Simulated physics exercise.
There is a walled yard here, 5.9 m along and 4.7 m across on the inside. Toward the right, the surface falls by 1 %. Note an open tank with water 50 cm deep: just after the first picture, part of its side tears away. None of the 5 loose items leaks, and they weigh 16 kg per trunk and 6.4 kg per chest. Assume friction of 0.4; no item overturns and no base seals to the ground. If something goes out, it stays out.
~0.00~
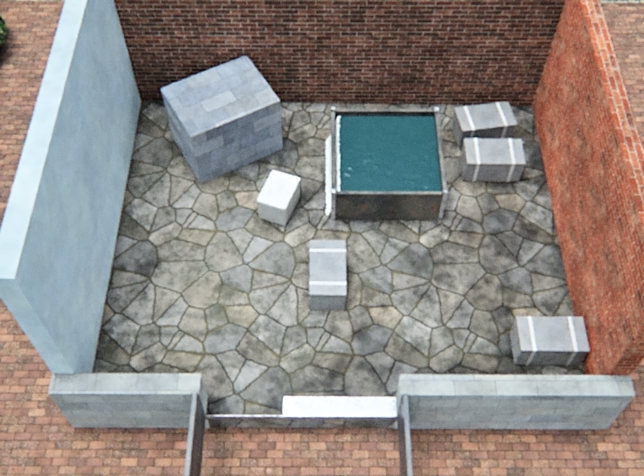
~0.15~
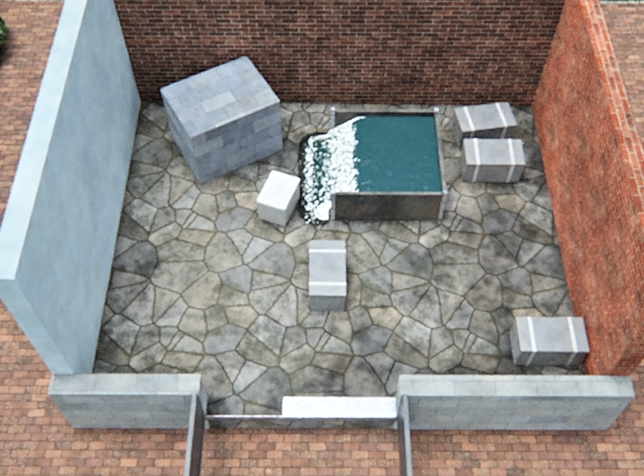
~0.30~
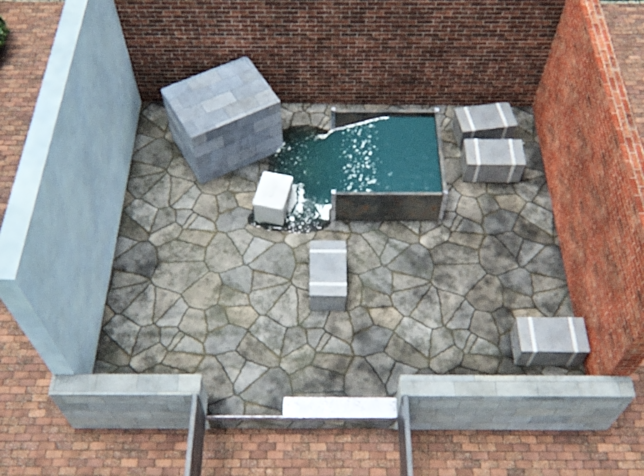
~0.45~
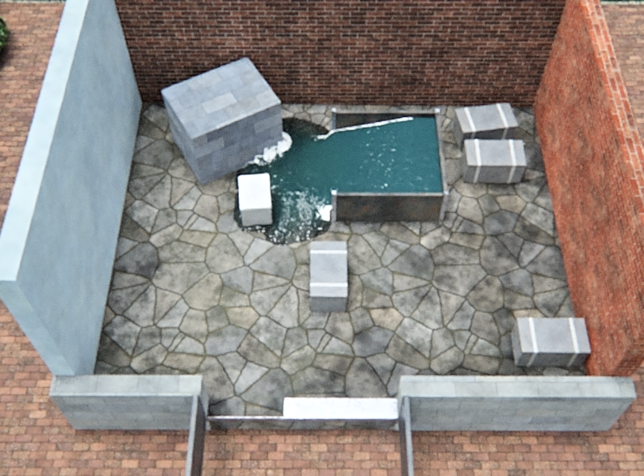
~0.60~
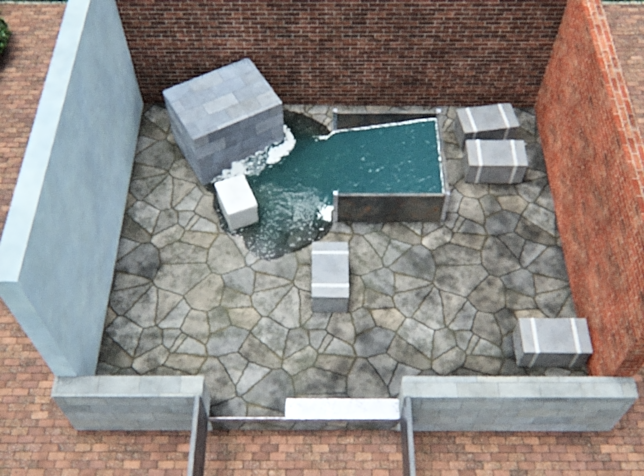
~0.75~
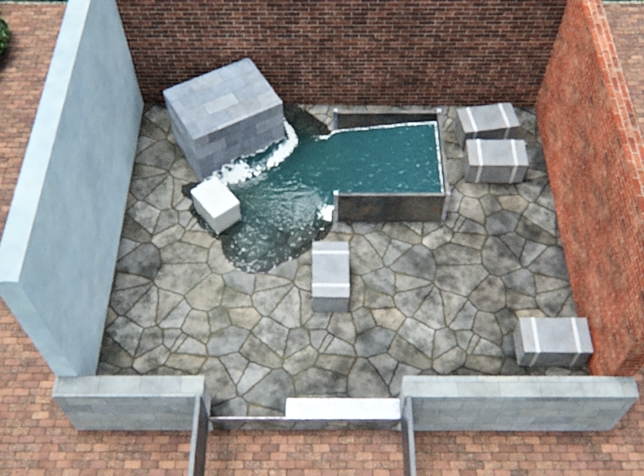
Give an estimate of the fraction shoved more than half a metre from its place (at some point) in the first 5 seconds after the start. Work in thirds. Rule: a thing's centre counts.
The share is less than one third.
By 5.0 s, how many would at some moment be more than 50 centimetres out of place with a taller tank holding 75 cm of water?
Count under that change: 2.
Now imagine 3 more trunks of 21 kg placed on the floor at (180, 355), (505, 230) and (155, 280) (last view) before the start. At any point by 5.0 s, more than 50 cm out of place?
In the order asked: Above the mark; below the mark; above the mark.
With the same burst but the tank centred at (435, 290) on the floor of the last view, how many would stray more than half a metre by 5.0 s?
In that case 2 of them.
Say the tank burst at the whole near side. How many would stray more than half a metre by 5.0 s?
Then it comes to 2 of them.
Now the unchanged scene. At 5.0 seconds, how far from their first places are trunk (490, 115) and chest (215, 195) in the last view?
Object 1: 20 cm. Object 2: 250 cm.
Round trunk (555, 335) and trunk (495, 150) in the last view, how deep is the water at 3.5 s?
Around 0 cm and 0 cm.
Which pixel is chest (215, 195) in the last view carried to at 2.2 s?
(125, 262), roughly.
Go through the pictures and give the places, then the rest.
In the first picture, a chest at (278, 189), on the bottom; a trunk at (494, 151), on the bottom; water covers 2.0 m2; 0 of 5 have shifted.
In the second picture, a chest at (278, 190), on the bottom; a trunk at (494, 152), on the bottom; 2.6 m2 under water; 0 of 5 have shifted.
In the third picture, a chest at (273, 190) rests on the ground, 8 cm from its start; a trunk at (494, 152) rests on the ground; water covers 3.3 m2; 1 of 5 have shifted.
In the fourth picture, a chest at (254, 191) rests on the ground, 33 cm from its start; a trunk at (495, 152), on the bottom; 4.0 m2 under water; 1 of 5 have shifted.
In the fifth picture, a chest at (235, 194), on the bottom, 60 cm from its start; a trunk at (496, 153), on the bottom; 4.7 m2 under water; 1 of 5 have shifted.
In the sixth picture, a chest at (215, 197) rests on the ground, 88 cm from its start; a trunk at (497, 152), on the bottom; water covers 5.3 m2; 1 of 5 have shifted.
After 1.1 s 1 of 5 are over 50 cm from their spots; 0 afloat.
After 2.2 s 1 of 5 are over 50 cm from their spots; 1 afloat.
After 3.5 s 1 of 5 are over 50 cm from their spots; 1 afloat.
After 5.0 s 1 of 5 are over 50 cm from their spots, and 1 have been at some point; 0 afloat.
